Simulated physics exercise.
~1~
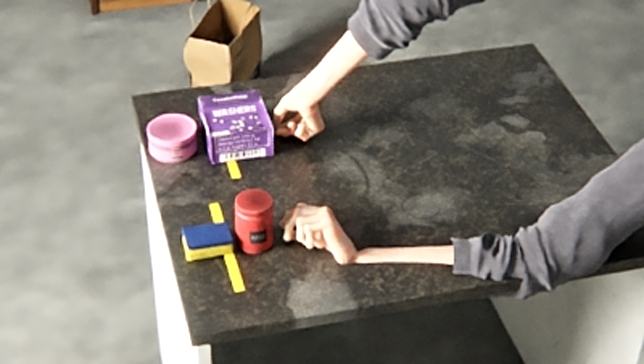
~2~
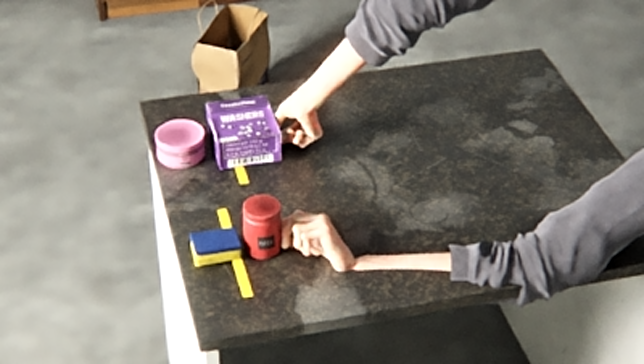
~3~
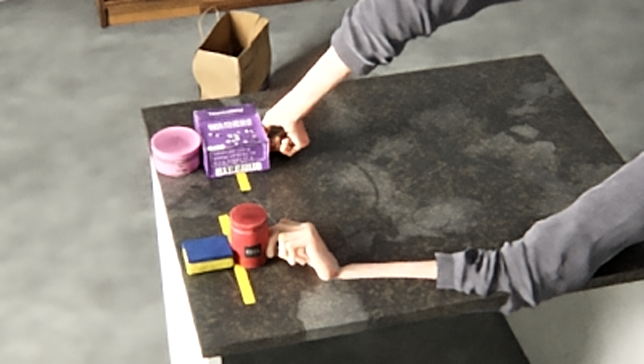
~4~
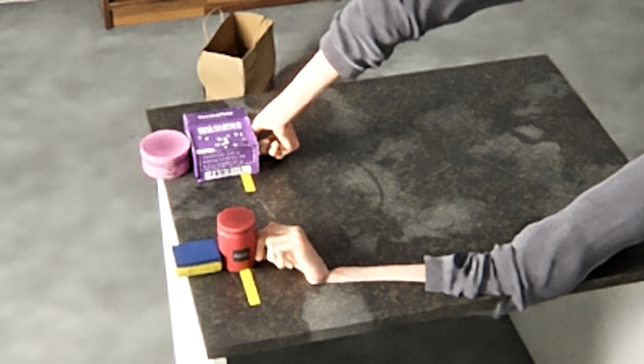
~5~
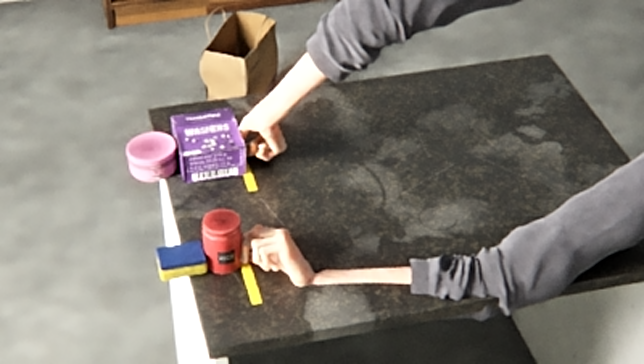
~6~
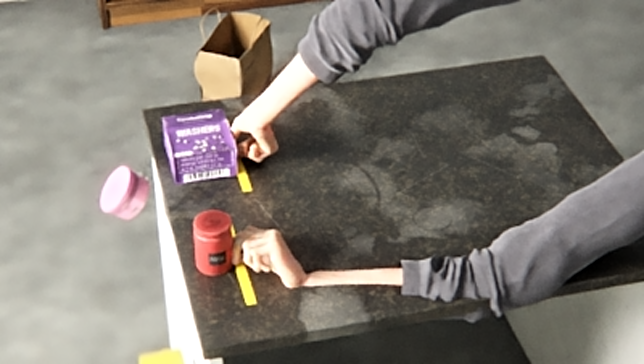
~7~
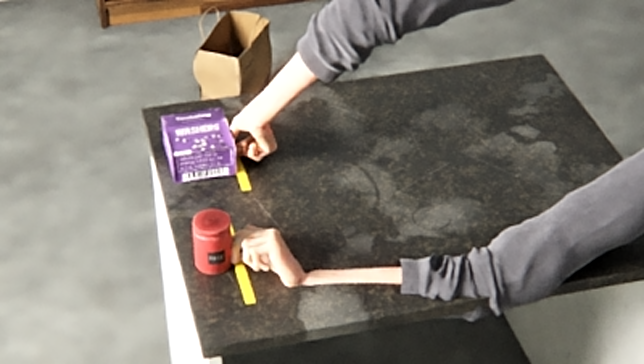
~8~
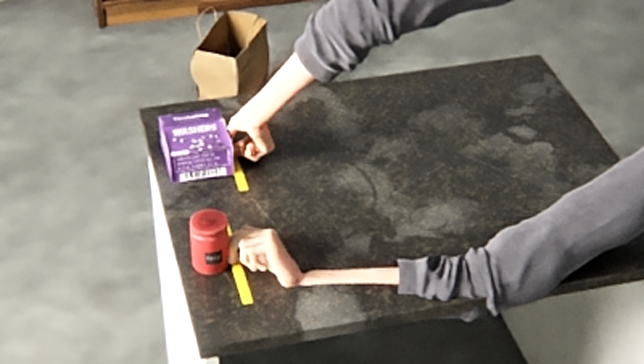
Two hands pushing a purple box and red jar left, sending a pink tub and yellow sponge over the table edge.
